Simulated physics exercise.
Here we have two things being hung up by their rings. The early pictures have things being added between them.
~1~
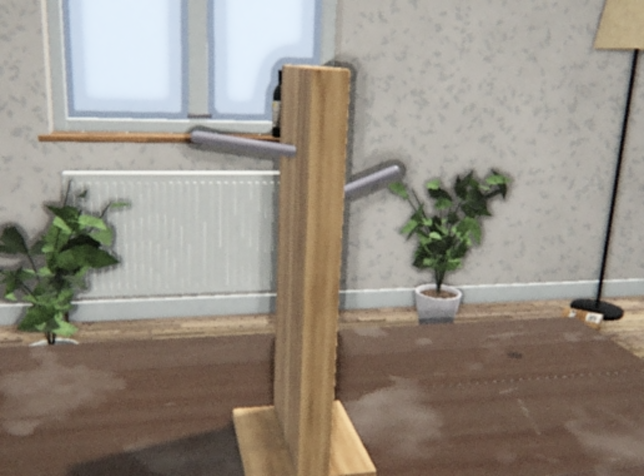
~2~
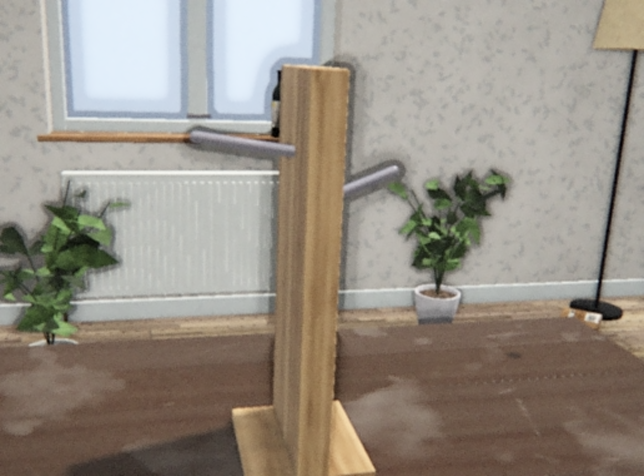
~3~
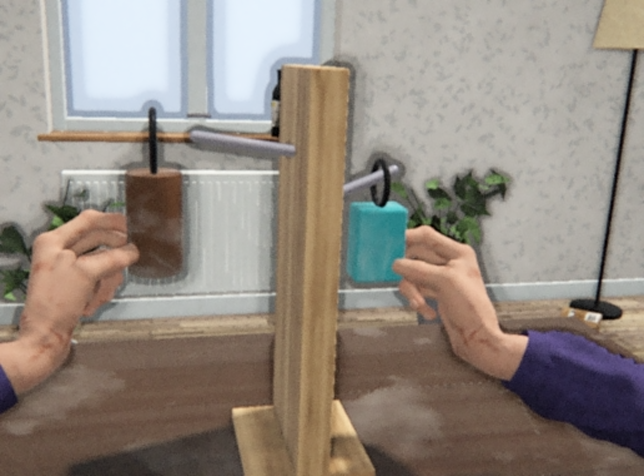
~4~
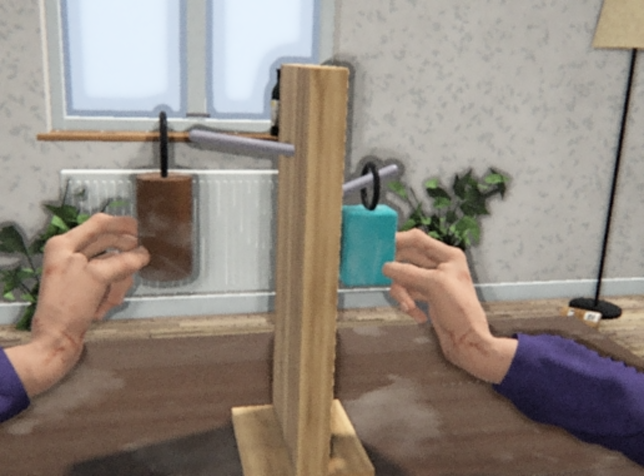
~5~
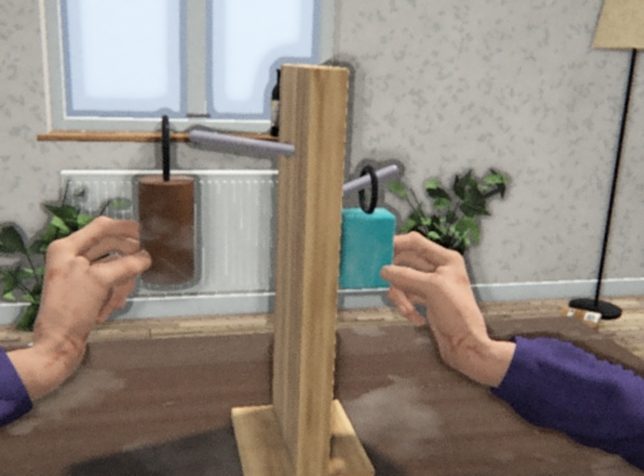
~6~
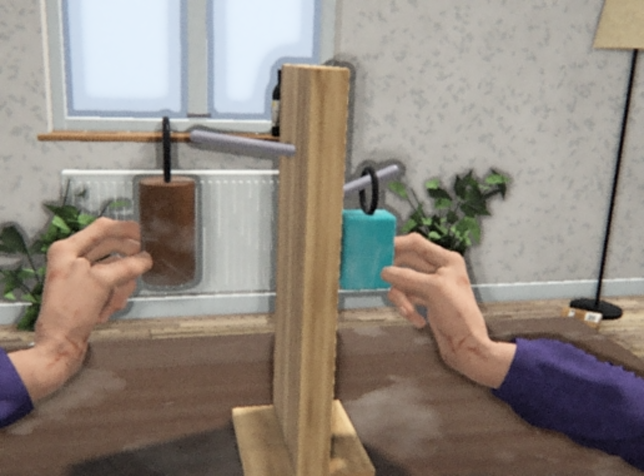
In the video, a wooden peg stand stands alone in a room before two hands bring in a brown lantern on the left and a turquoise pouch on the right, moving them slightly inward by its pegs and holding them nearly still.
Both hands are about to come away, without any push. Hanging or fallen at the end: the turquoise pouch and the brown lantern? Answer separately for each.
What you'd see is the turquoise pouch still on its peg and the brown lantern down off its peg.
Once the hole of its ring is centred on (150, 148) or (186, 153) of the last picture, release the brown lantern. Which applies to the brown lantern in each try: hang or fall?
Lab note - brown lantern, try 1: Gets loose; try 2: Gets loose.
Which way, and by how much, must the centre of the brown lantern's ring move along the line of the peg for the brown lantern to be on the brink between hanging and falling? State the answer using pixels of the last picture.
About 28 pixels to the right.
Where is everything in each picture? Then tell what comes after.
The first picture shows peg stand (295, 272).
The second picture shows peg stand (294, 272).
The third picture shows still on the way; turquoise pouch (378, 219); peg stand (294, 272).
The fourth picture shows still on the way; brown lantern (164, 194); peg stand (293, 271).
The fifth picture shows still on the way; turquoise pouch (366, 226); peg stand (293, 271).
The sixth picture shows in place, still held; turquoise pouch (366, 227); brown lantern (167, 199); peg stand (294, 271).
Then, 0.10 s later than the last frame, turquoise pouch tilted by 9° near (361, 233); brown lantern shifted a little near (167, 216).
Then, 0.18 s later than the last frame, turquoise pouch tilted by 19° near (352, 238); brown lantern dropping near (169, 289).
When it is over, the turquoise pouch stays on its peg, near (352, 238); the brown lantern falls off, near (171, 397).
